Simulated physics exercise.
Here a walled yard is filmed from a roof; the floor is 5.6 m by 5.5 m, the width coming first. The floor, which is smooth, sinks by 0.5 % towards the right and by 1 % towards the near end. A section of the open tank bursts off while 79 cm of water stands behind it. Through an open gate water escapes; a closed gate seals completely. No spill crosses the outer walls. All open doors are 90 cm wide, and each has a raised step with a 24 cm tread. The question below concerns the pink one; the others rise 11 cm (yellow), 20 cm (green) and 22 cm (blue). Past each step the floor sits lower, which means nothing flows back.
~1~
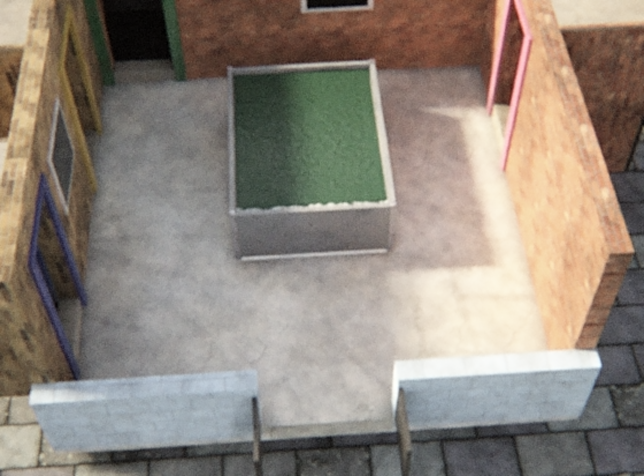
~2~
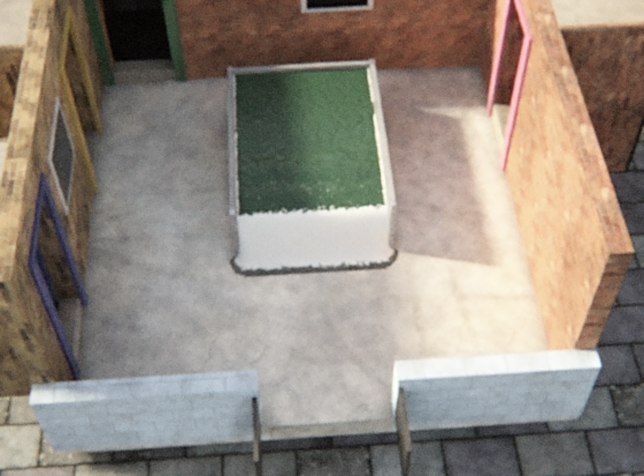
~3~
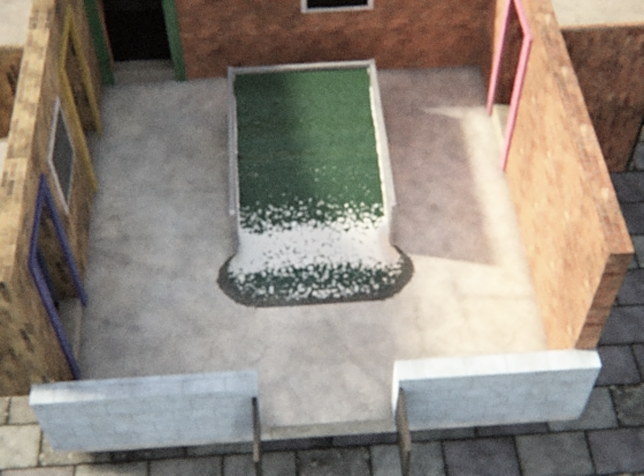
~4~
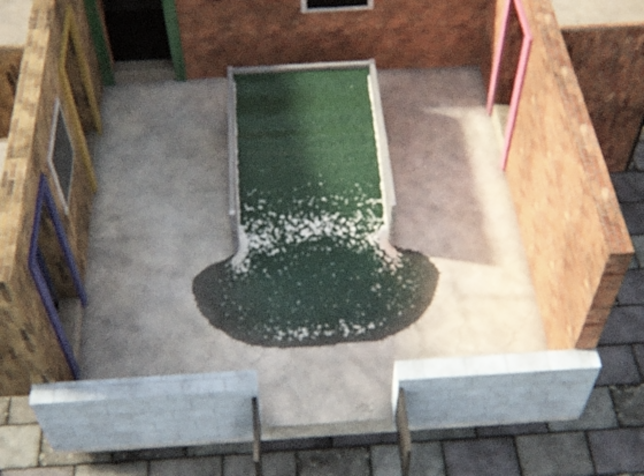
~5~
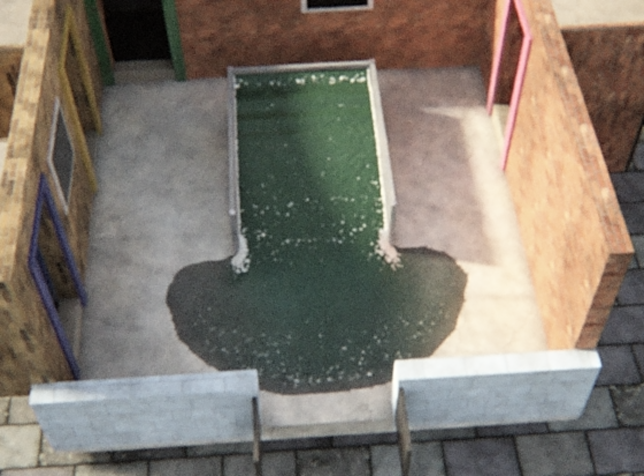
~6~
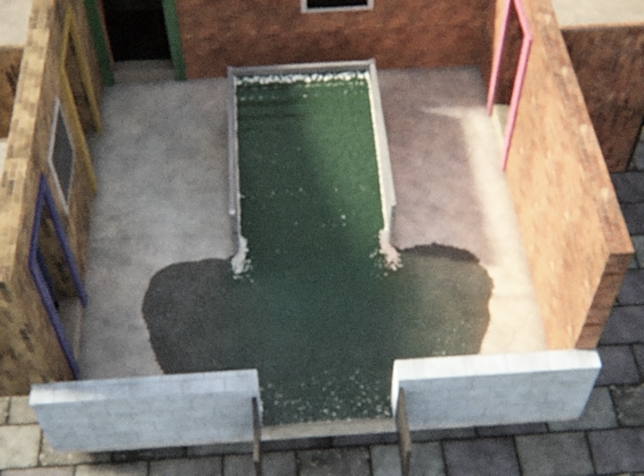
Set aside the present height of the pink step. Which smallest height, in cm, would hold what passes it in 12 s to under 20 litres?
It would have to be roughly 7 cm high.
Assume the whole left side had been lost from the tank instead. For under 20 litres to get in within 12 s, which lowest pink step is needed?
That way, roughly 9.0 cm.
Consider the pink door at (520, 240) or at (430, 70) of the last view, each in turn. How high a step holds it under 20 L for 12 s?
Minimums: About 6.0 cm and 10.5 cm.
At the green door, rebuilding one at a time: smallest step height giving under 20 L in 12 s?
The green one would have to be about 8.0 cm high.
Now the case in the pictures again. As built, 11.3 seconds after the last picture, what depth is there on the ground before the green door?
Some 4.5 centimetres.
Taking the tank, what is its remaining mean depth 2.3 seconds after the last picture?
About 19 centimetres on average.
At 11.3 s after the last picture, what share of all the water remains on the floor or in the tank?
Roughly 46 %.
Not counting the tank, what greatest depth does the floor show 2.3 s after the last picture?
Up to some 35 centimetres, I'd say.
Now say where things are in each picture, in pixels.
In the first picture, the open tank at (307, 137) is whole and still, 79 cm deep; the pink door at (507, 86) is dry.
In the second picture, water pours out at (314, 239) and has run 0.3 m, to (249, 272); about 7 cm deep outside, 79 cm at the back.
In the third picture, water pours out at (314, 239) and has run 0.7 m, to (259, 303); about 13 cm deep outside, 79 cm at the back.
In the fourth picture, water pours out at (314, 241) and has run 1.3 m, to (261, 340); about 12 cm deep outside, 79 cm at the back.
In the fifth picture, water pours out at (314, 241) and has run 1.9 m, to a hidden place; about 9 cm deep outside, 75 cm at the back.
In the sixth picture, water pours out at (314, 242) and has run 2.4 m, to a hidden place; about 7 cm deep outside, 67 cm at the back; the pink door at (507, 86), 3.2 m from the gap, is still 2.3 m from the nearest water.
Then, 0.7 s after the last picture water covers 40 % of the floor, deepest (39 cm) near (404, 398); it has not reached the pink door.
Then, 2.3 s after the last picture water covers 60 % of the floor, deepest (35 cm) near (543, 389); it has not reached the pink door.
Then, 11.3 s after the last picture water covers 100 % of the floor, deepest (16 cm) near (558, 388); 7 cm at the pink door, 0 litres in over its 24 cm step.
At the pink door as built, the water peaked near 12 cm, 8.3 s after the last picture.
Run again over the same 12 s with other heights there, 27 litres in over 6.5 cm, 12 litres over 8 cm. The limit of 20 litres is kept from about 7 cm up.
